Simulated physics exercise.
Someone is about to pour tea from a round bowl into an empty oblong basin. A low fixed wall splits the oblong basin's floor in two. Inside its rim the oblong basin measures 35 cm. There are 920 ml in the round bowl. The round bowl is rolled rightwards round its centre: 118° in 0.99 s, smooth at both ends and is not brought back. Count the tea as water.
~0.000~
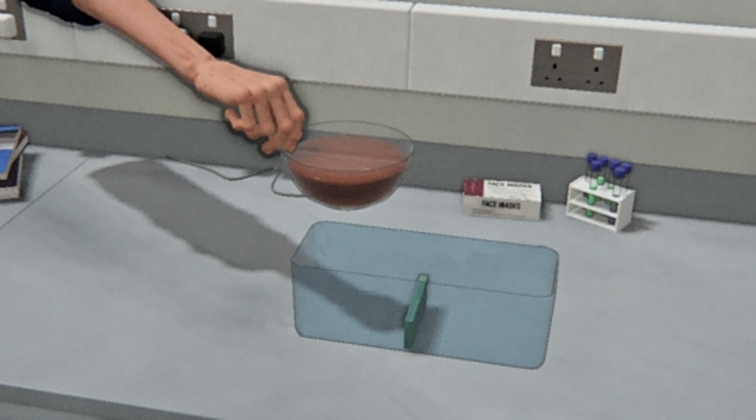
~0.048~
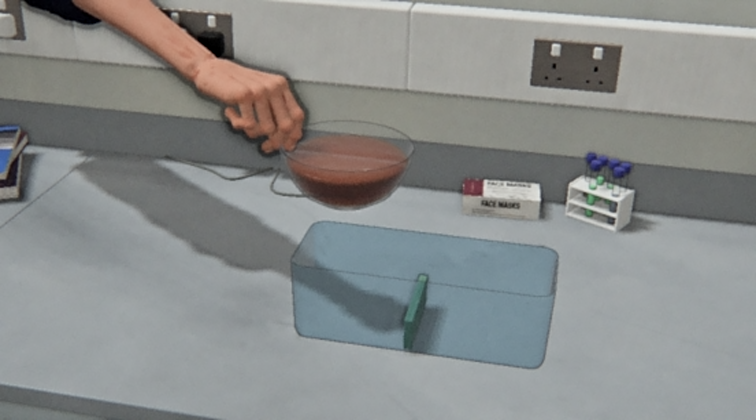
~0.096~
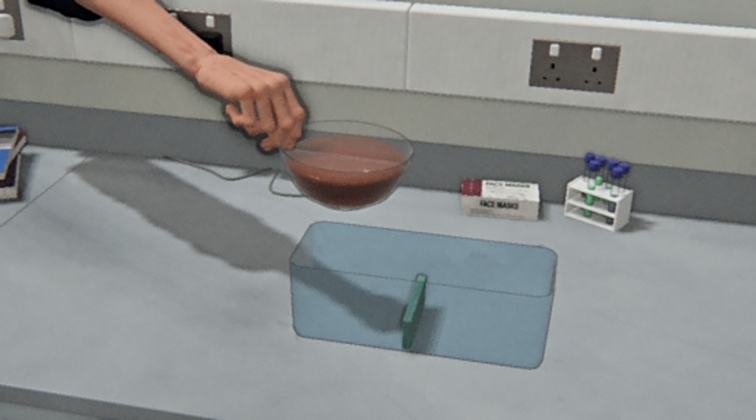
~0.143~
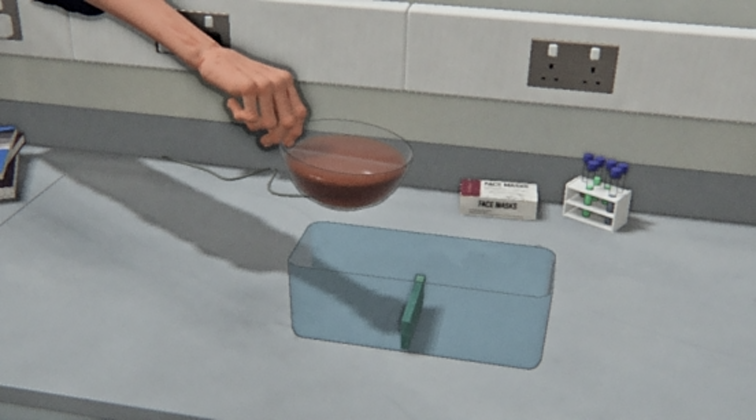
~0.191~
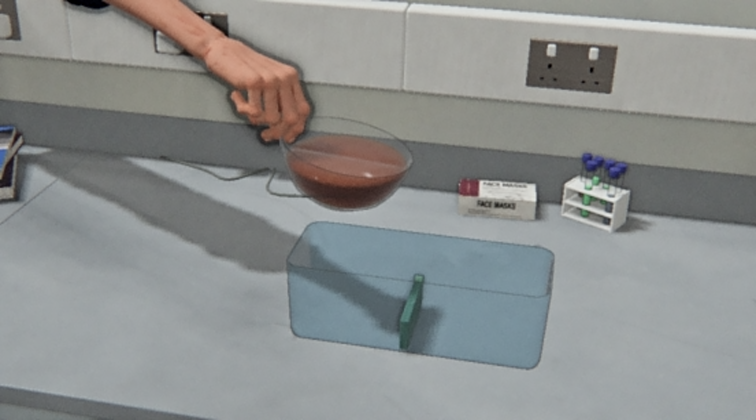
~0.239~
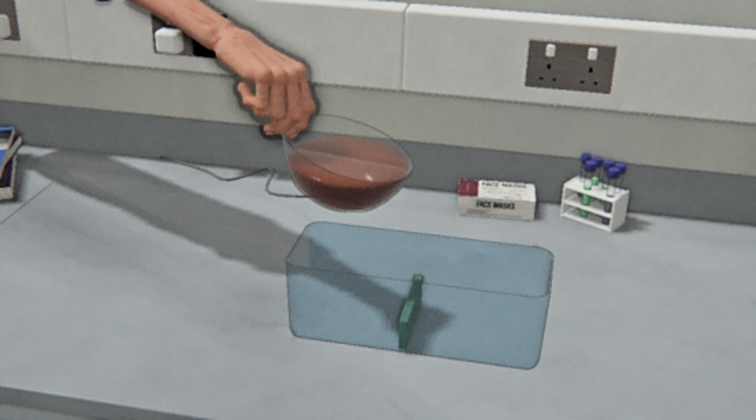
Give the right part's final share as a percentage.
Roughly 72 per cent is past the wall.
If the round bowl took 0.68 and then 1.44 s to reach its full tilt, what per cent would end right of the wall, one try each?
In turn about 55 and 75 per cent.
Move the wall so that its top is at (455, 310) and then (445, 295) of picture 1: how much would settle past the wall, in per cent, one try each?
In turn about 30 and 40 per cent.
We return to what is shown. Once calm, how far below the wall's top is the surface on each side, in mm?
Some 36 mm on the left and 18 mm on the right.
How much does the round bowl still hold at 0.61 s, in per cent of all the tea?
About 24 per cent.
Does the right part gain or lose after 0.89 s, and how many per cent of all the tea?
The share moves up, by some 2 per cent.
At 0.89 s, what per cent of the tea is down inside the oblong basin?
About 96 per cent.
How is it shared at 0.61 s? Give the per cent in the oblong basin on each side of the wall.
Some 0 per cent left and 42 right.
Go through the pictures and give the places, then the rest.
The first picture shows tilt 0°; pouring edge (413, 153); surface from (289, 149) to (410, 162); the oblong basin's rim runs from (303, 243) to (557, 274); the wall's top is at (417, 298).
The second picture shows tilt 1°; pouring edge (413, 154); surface from (289, 149) to (409, 162).
The third picture shows tilt 3°; pouring edge (413, 156); surface from (288, 148) to (408, 164).
The fourth picture shows tilt 6°; pouring edge (412, 160); surface from (288, 147) to (408, 165).
The fifth picture shows tilt 11°; pouring edge (412, 165); surface from (289, 147) to (408, 167).
The sixth picture shows tilt 16°; pouring edge (412, 172); surface from (291, 148) to (410, 167).
After 0.61 s the tilt is 81° and 25 per cent is still to pour, 0 is left of the wall and 41 right of it.
After 0.89 s the tilt is 115° and 0 per cent is still to pour, 25 is left of the wall and 71 right of it.
After 1.18 s the tilt is 118° and 0 per cent is still to pour, 24 is left of the wall and 72 right of it.
After 1.49 s the tilt is 118° and 0 per cent is still to pour, 25 is left of the wall and 72 right of it.
In the end 25 per cent lies left of the wall, 72 right of it and 3 outside.
